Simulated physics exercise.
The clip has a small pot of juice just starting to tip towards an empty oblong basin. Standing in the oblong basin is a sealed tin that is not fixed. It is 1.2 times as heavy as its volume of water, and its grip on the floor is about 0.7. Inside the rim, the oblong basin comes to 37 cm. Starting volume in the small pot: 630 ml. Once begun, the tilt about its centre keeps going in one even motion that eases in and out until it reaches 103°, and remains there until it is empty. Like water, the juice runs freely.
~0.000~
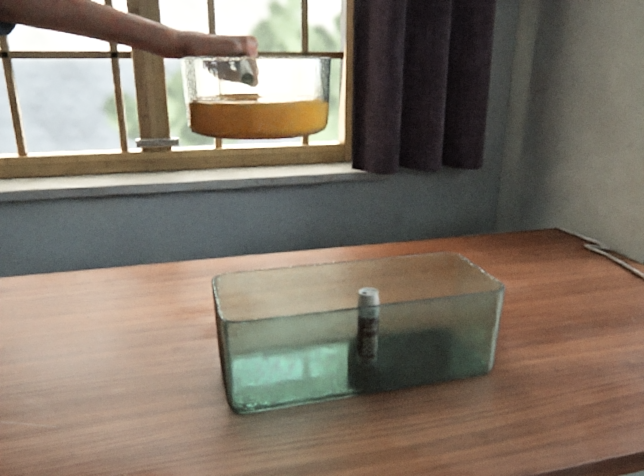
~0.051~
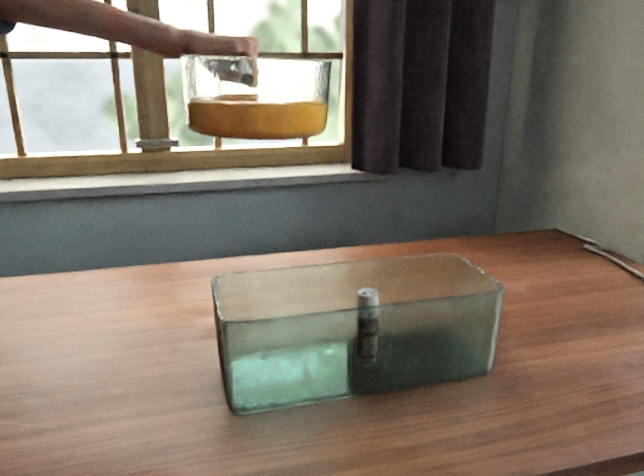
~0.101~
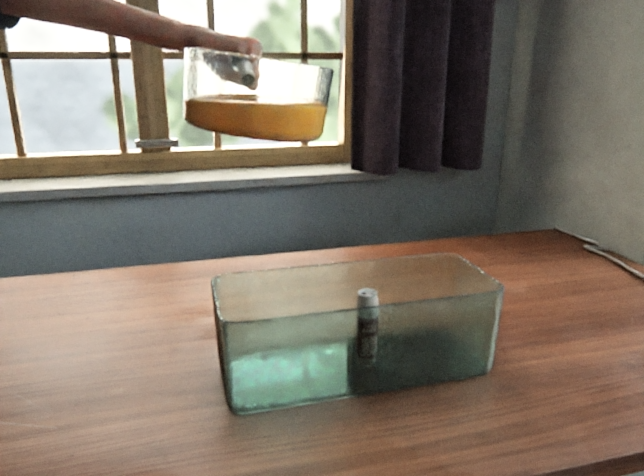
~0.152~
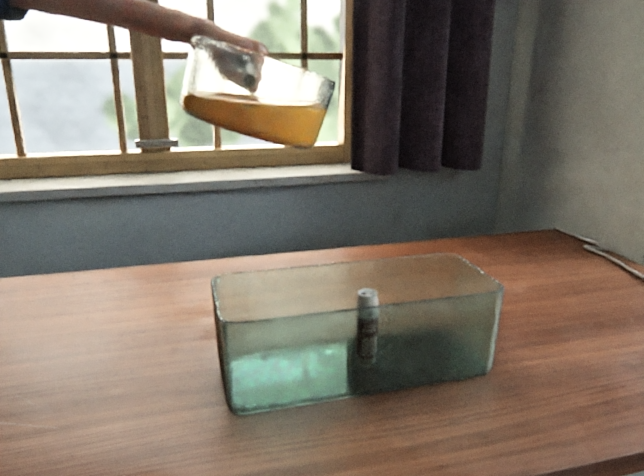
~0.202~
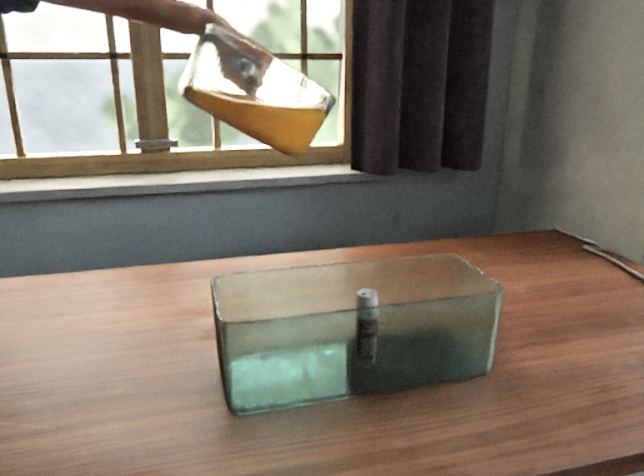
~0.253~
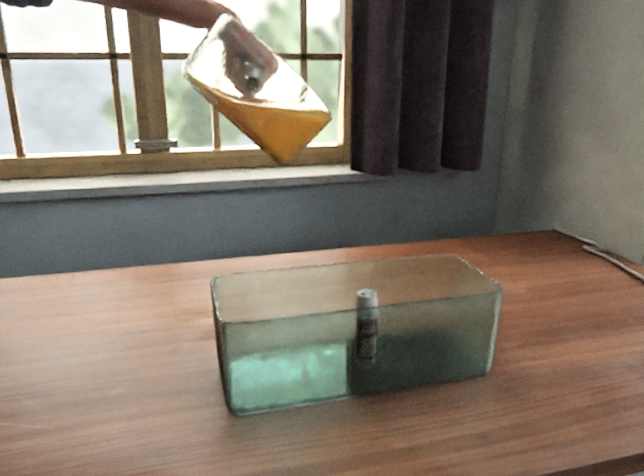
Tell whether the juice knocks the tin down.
The juice knocks it down.
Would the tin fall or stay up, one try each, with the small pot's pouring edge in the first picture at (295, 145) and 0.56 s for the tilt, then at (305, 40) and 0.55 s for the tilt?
First it stays on its base; then it tips over.
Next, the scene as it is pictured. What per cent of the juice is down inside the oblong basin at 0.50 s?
Roughly 7 percent.
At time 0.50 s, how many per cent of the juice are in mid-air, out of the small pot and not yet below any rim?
Near 68 per cent at that moment.
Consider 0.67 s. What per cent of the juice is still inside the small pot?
Share remaining: Approx. 10 %.
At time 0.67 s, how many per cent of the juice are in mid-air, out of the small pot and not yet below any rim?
Roughly 12 %.
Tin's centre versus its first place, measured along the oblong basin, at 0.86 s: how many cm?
Roughly 4 cm.
After 0.50 s the tilt is 100° and 24 per cent is still to pour; the tin stands where it began.
After 0.67 s the tilt is 103° and 9 per cent is still to pour; the tin stands 1 cm from where it began.
After 0.86 s the tilt is 103° and 1 per cent is still to pour; the tin leans 22°.
After 1.06 s the tilt is 103° and 0 per cent is still to pour; the tin lies on its side.
In the end the tin lies on its side.
